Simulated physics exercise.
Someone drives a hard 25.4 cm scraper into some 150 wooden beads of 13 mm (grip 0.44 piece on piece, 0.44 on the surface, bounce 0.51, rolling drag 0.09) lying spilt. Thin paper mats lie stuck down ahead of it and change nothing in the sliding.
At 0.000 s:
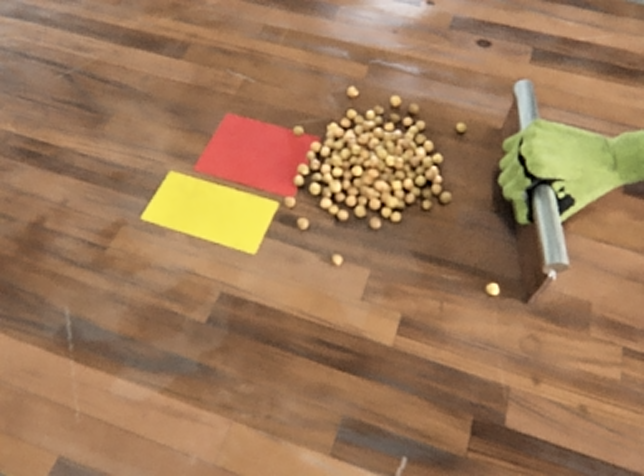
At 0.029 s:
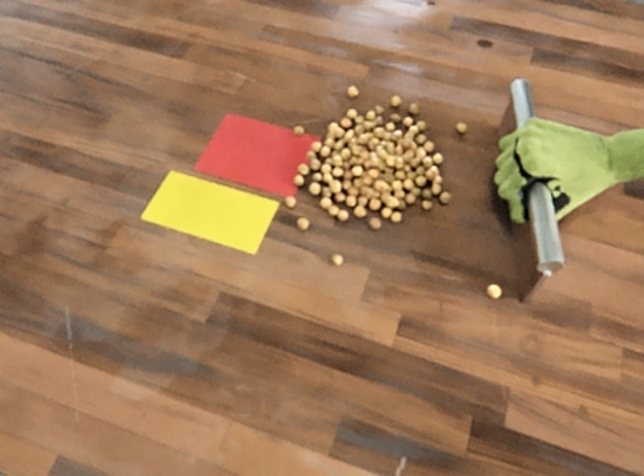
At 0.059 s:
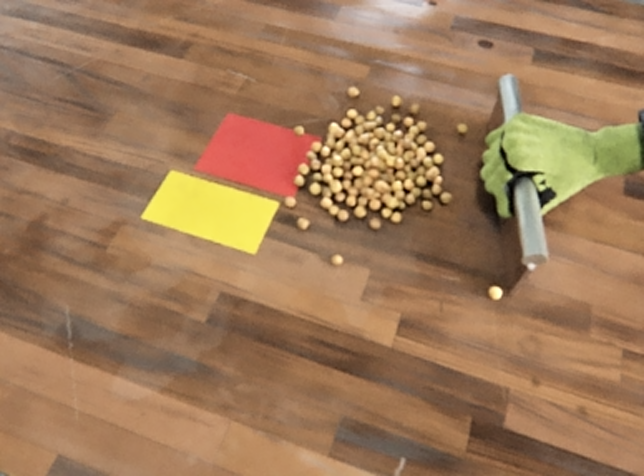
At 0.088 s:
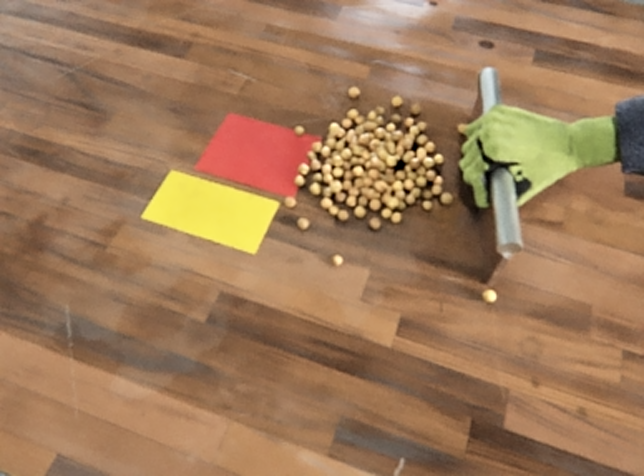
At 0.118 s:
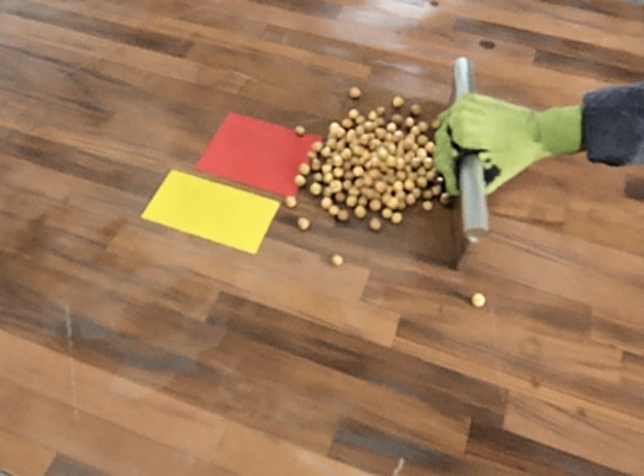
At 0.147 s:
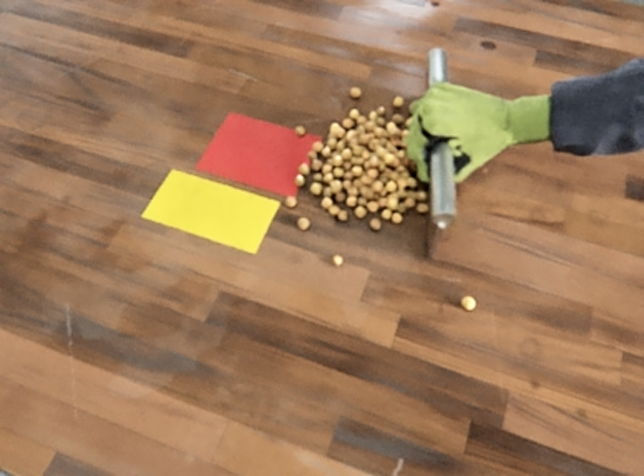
A green-gloved hand sweeping a metal-edged scraper leftward across a wooden floor, pushing into a pile of small round wooden beads.
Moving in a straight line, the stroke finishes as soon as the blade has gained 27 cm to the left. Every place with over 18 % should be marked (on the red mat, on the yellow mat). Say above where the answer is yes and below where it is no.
Red mat: Below; yellow mat: Below.
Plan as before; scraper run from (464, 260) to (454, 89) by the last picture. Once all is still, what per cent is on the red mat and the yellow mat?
In per cent: Red mat 10 and yellow mat 10.
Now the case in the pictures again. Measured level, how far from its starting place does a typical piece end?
It comes to about 34 cm.
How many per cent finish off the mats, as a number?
About 95 %.
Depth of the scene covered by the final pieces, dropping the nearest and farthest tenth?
Close to 44 cm front to back.
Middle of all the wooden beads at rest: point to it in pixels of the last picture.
Centre point: Approx. (133, 111) px.
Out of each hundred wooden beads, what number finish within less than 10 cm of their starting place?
My estimate is some 0 percent.
After 0.28 s, scraper 26 cm from its start, spill 25 cm wide; yellow mat 5 %, red mat 40 %, off the mats 55 %.
After 0.42 s, scraper 28 cm from its start, spill 34 cm wide; yellow mat 15 %, red mat 25 %, off the mats 60 %.
After 0.53 s, scraper 28 cm from its start, spill 39 cm wide; yellow mat 10 %, red mat 10 %, off the mats 80 %.
At rest (1.9 s), yellow mat 5 %, red mat 0 %, off the mats 95 %.
